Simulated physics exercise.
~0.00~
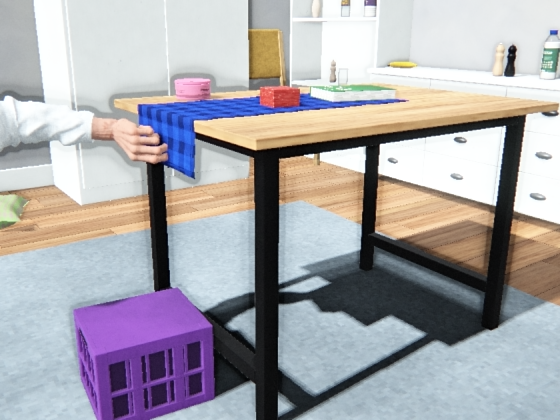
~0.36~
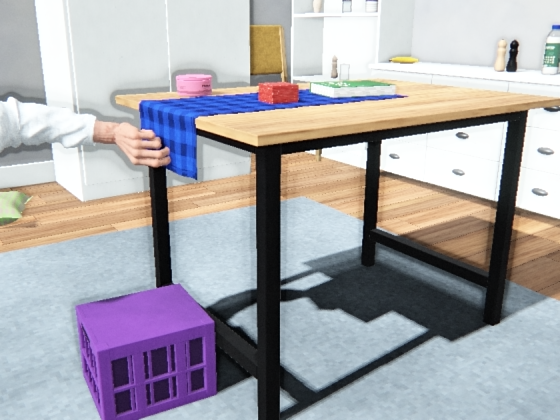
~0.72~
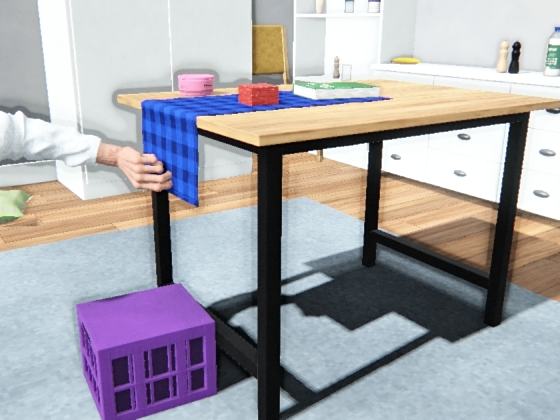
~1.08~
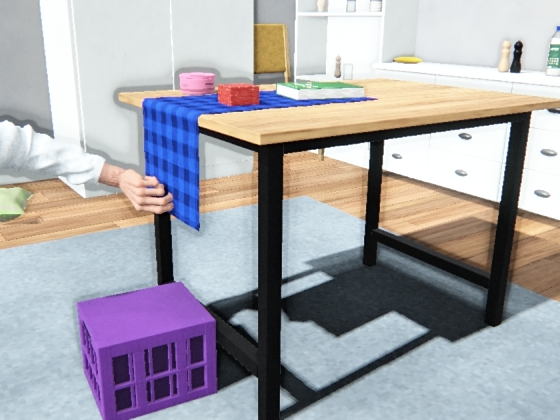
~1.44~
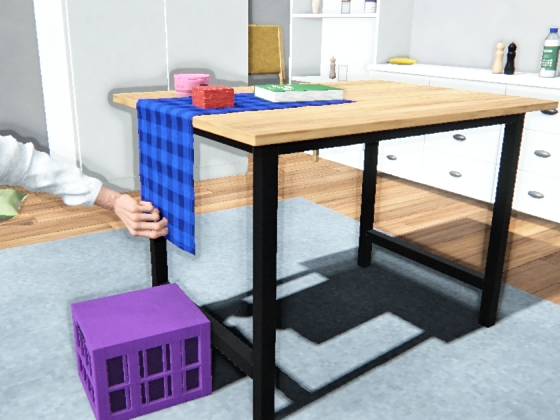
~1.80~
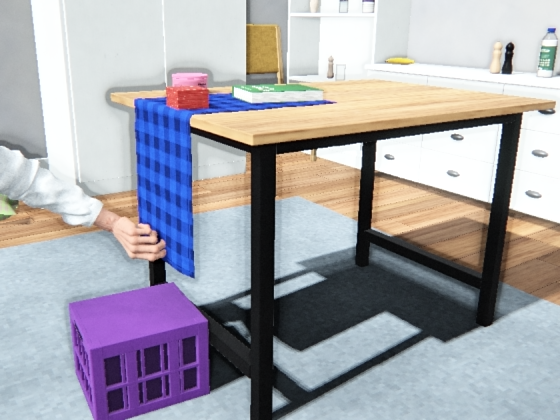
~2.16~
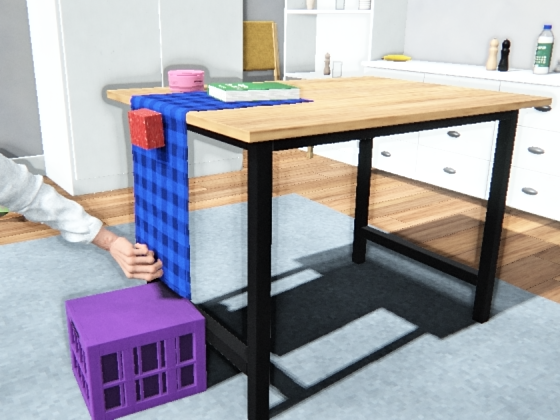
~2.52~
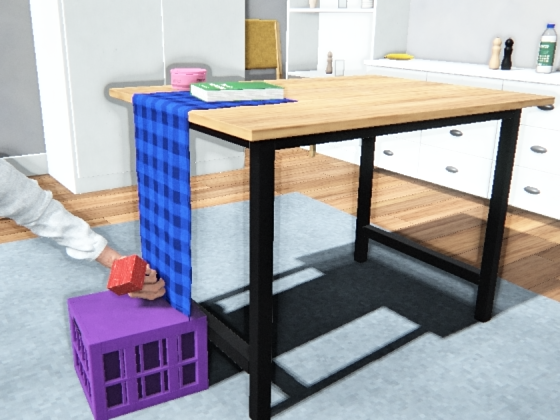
A blue checked scarf lies along a wooden table with black legs, its near-left end held by a hand reaching in from the left, in a bright room seen from slightly above. A red block and a green book rest on the cloth, a pink tub stands near the table's left end, and a purple crate sits on the floor below. The hand draws the scarf steadily down, carrying block and book leftward past the tub. The block tips over the edge and drops beside the hand. Finally the hem reaches the crate, while tub and book remain on the table.
